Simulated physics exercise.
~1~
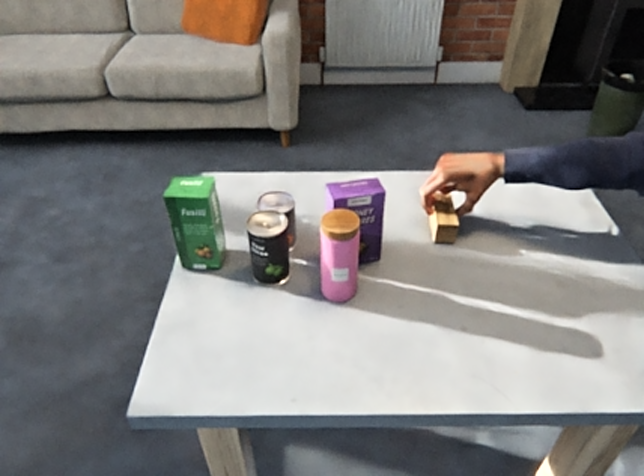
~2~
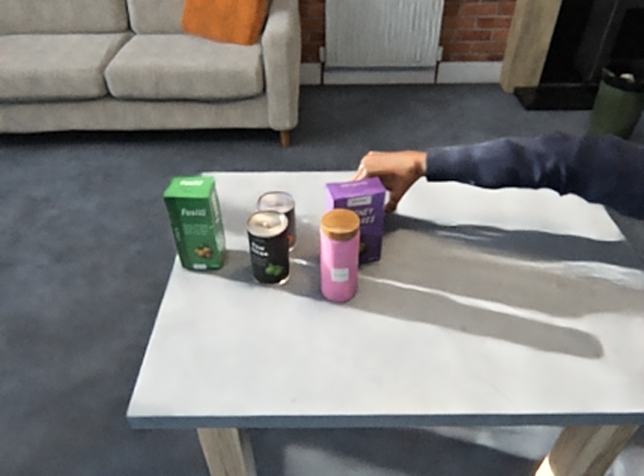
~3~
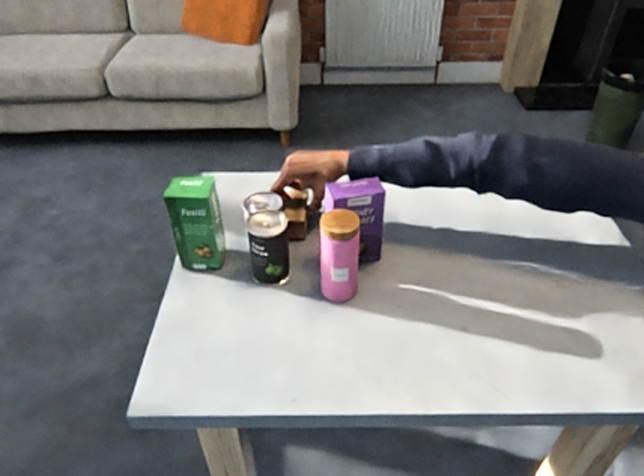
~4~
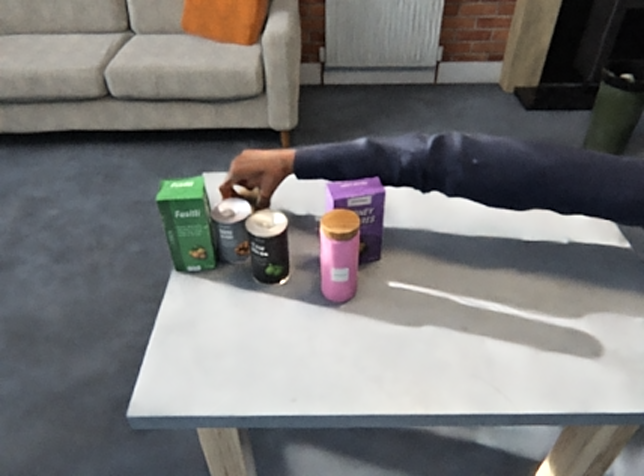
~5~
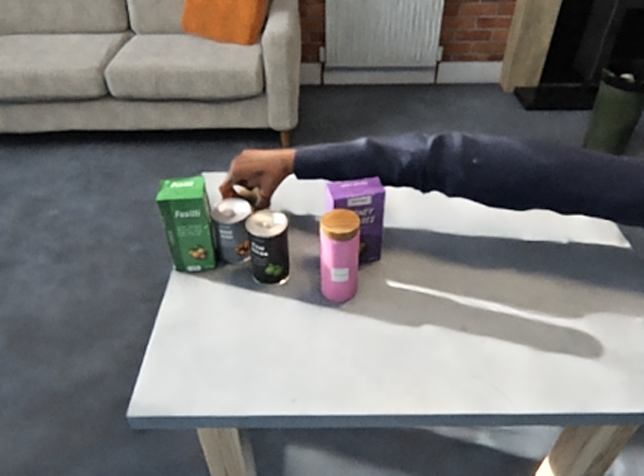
Hand with a wooden block sliding a grey tin left against a green carton, nudging it slightly, everything still standing on the table.
